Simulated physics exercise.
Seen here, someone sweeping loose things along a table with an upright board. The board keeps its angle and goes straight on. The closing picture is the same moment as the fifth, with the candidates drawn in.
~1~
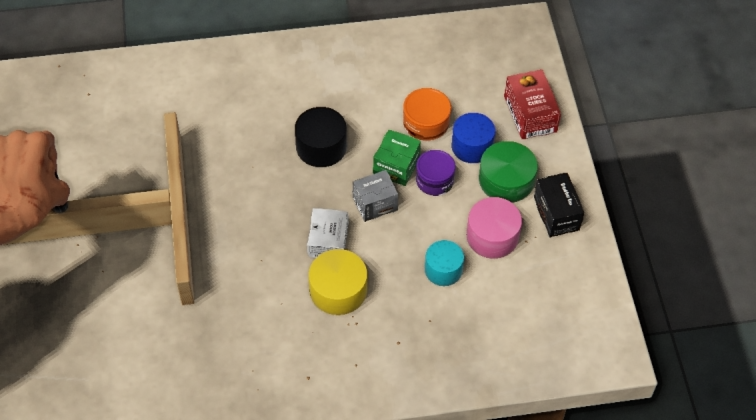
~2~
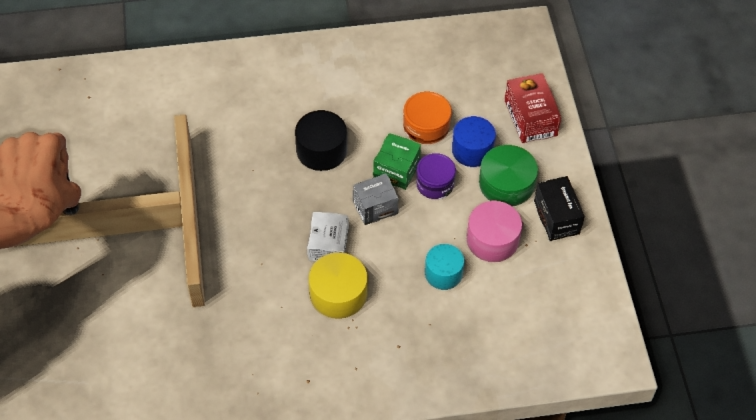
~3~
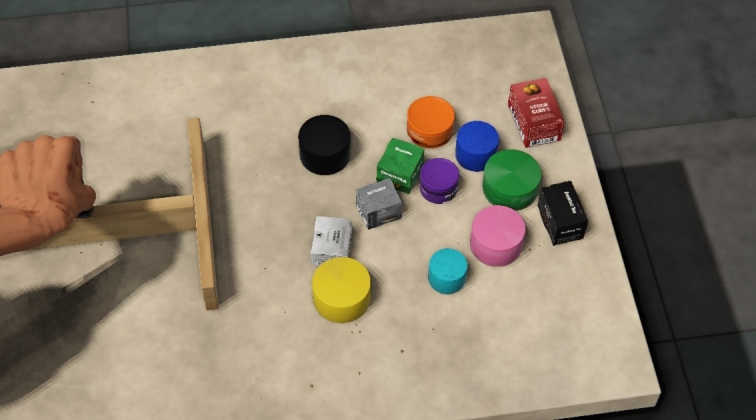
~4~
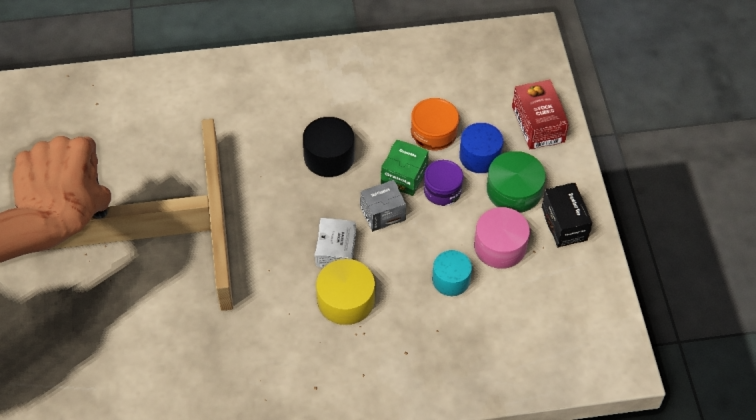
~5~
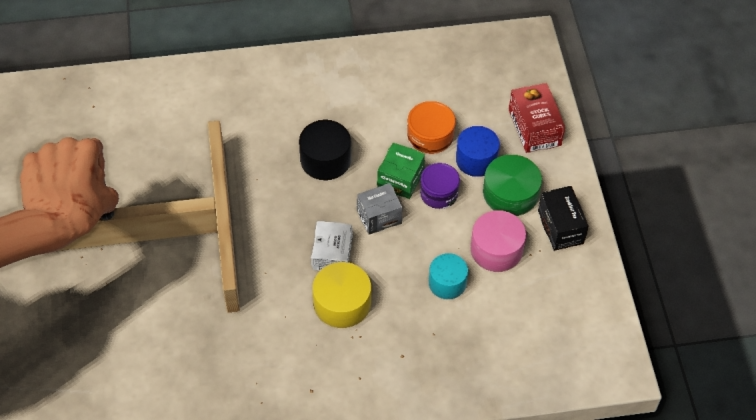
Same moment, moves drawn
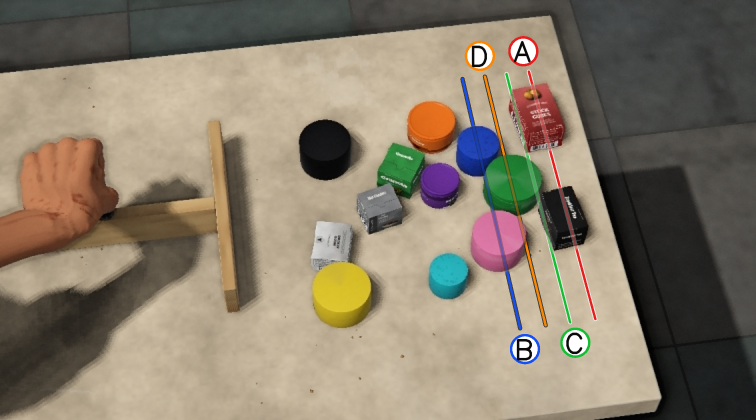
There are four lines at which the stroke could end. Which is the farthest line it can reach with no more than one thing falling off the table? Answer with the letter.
B is the last line within the limit.
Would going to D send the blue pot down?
By then, no.
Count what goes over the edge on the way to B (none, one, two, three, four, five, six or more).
By then, none.
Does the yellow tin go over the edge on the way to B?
No.
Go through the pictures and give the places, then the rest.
Black pot (321, 137); grey packet (375, 195); red packet (532, 104), in the first picture.
Board (186, 196); green tin (508, 176), in the second picture.
Board (200, 199); turquoise pot (448, 271), in the third picture.
Board (215, 200); blue pot (481, 148), in the fourth picture.
Board (221, 201); purple jar (440, 186); pink tin (498, 241); black packet (563, 218), in the fifth picture.
On the copy, A at (560, 188); B at (489, 196); C at (536, 190); D at (513, 193).
On B. First, board (318, 190); yellow tin (367, 294); black pot (343, 148).
Then, board (414, 179); green tin (518, 184); orange tub (474, 109).
Finally, board (487, 171); black packet (600, 214); green tin (584, 167); none fallen.
By contrast, A drops six; C drops three; D drops two.
